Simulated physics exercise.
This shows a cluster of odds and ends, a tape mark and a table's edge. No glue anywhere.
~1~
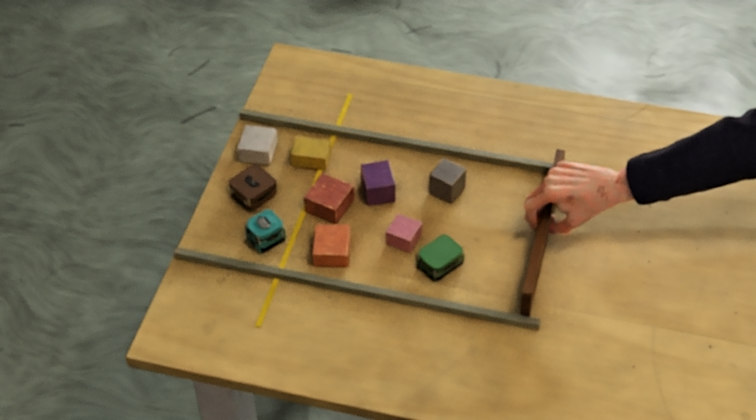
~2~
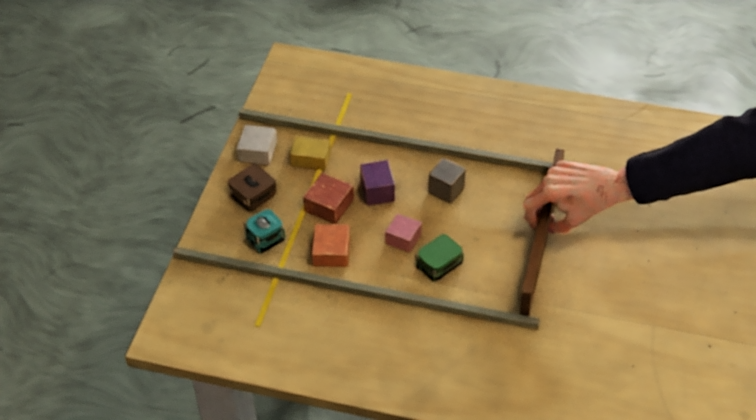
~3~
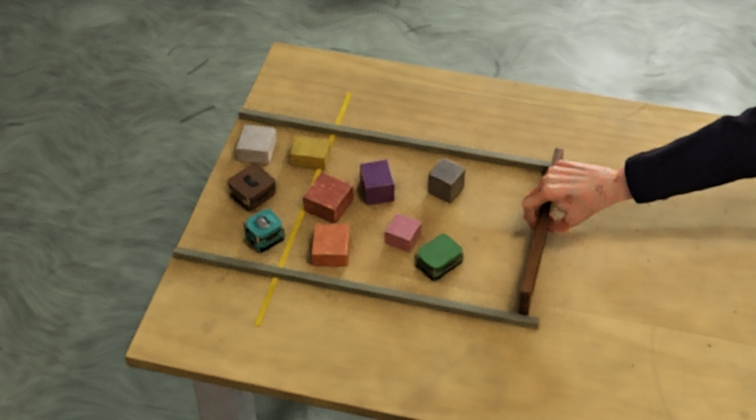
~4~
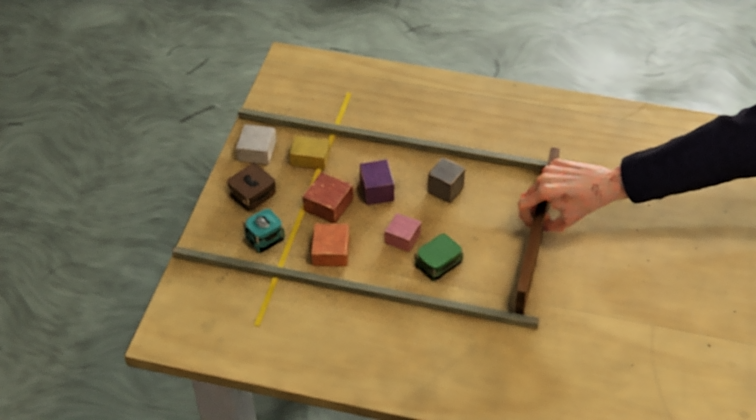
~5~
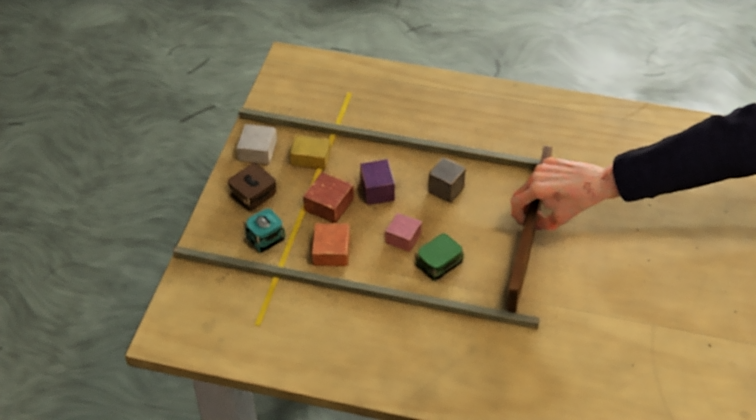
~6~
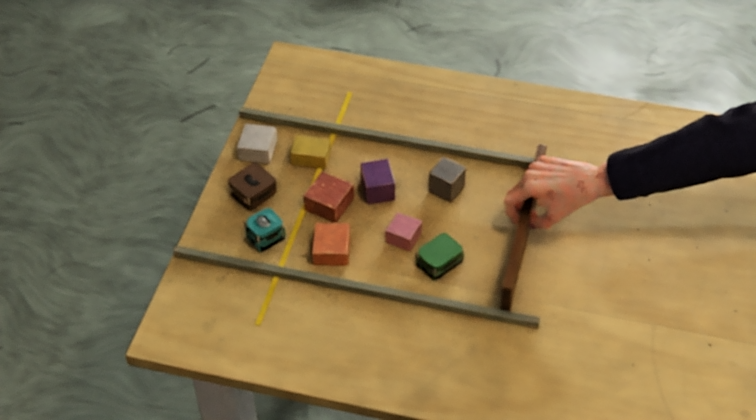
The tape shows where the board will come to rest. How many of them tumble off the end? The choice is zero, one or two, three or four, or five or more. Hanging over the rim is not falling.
The number that fall off is zero.
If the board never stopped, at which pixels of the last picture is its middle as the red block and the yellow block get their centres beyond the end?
Its middle is around (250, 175) and around (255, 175).
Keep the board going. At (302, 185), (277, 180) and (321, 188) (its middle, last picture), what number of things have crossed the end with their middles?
Place by place, 0, 3 and 0.
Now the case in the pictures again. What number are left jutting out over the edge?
The number is 0.
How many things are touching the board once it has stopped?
4 of them.
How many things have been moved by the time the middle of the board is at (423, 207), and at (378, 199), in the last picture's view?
By then 3, and 6.
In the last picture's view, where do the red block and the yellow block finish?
About (260, 194), and the other about (281, 146).
Early on, none off yet; white block at rest near (257, 144); brown case at rest near (253, 187); turquoise case at rest near (265, 230).
Finally, the number that fall off is zero.
